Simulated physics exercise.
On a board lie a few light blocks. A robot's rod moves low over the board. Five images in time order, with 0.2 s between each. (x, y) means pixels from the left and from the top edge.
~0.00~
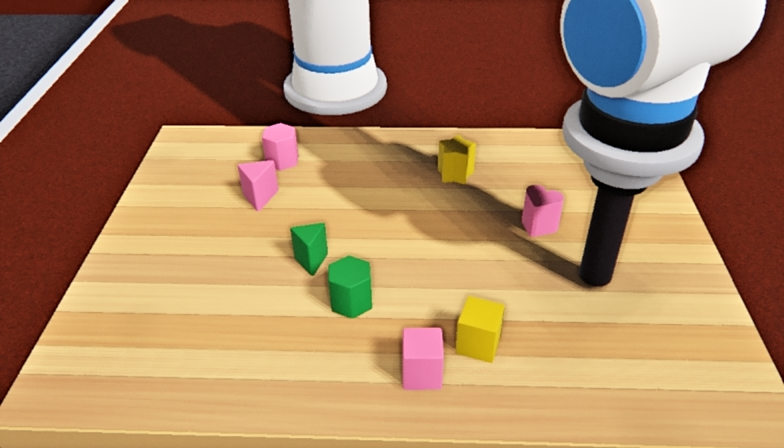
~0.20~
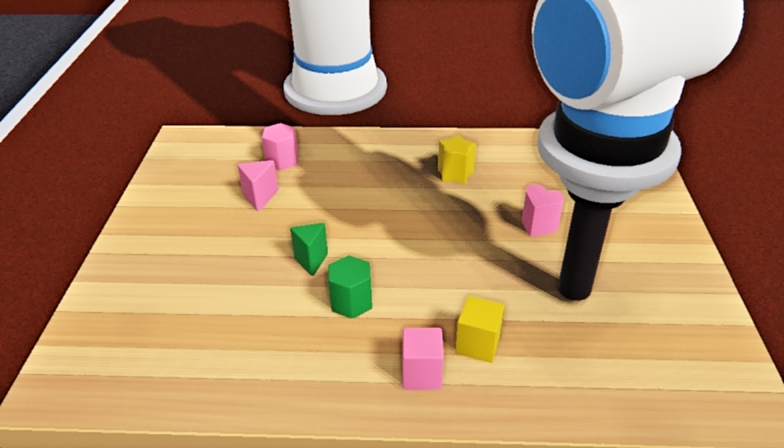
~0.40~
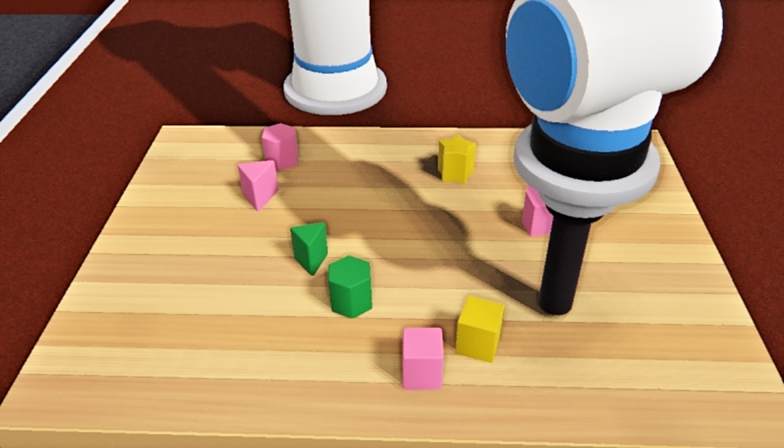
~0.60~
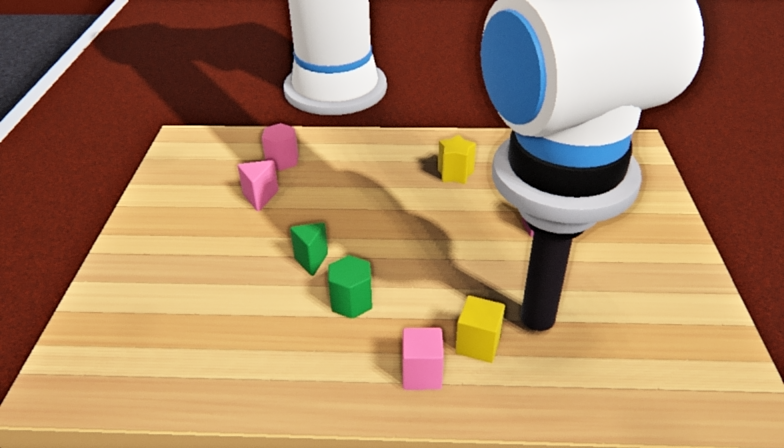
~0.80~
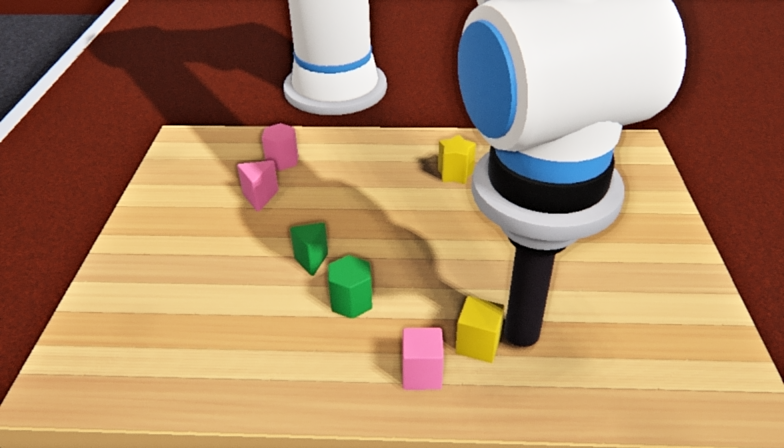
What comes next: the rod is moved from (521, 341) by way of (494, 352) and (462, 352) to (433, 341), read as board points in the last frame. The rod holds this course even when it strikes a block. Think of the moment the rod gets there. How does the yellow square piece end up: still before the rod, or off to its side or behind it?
Before the rod.
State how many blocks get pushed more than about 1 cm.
This push will displace one block.
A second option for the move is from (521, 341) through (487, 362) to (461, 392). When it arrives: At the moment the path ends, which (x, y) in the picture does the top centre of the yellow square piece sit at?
I'd guess (455, 314).
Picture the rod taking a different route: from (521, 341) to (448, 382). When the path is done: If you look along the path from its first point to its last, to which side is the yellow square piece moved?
Side: Right.
The first path, step by step. Halfway along, rod at (479, 347); yellow square piece at (444, 312).
At the end, rod at (433, 334); pink square piece in place; yellow square piece at (401, 296).
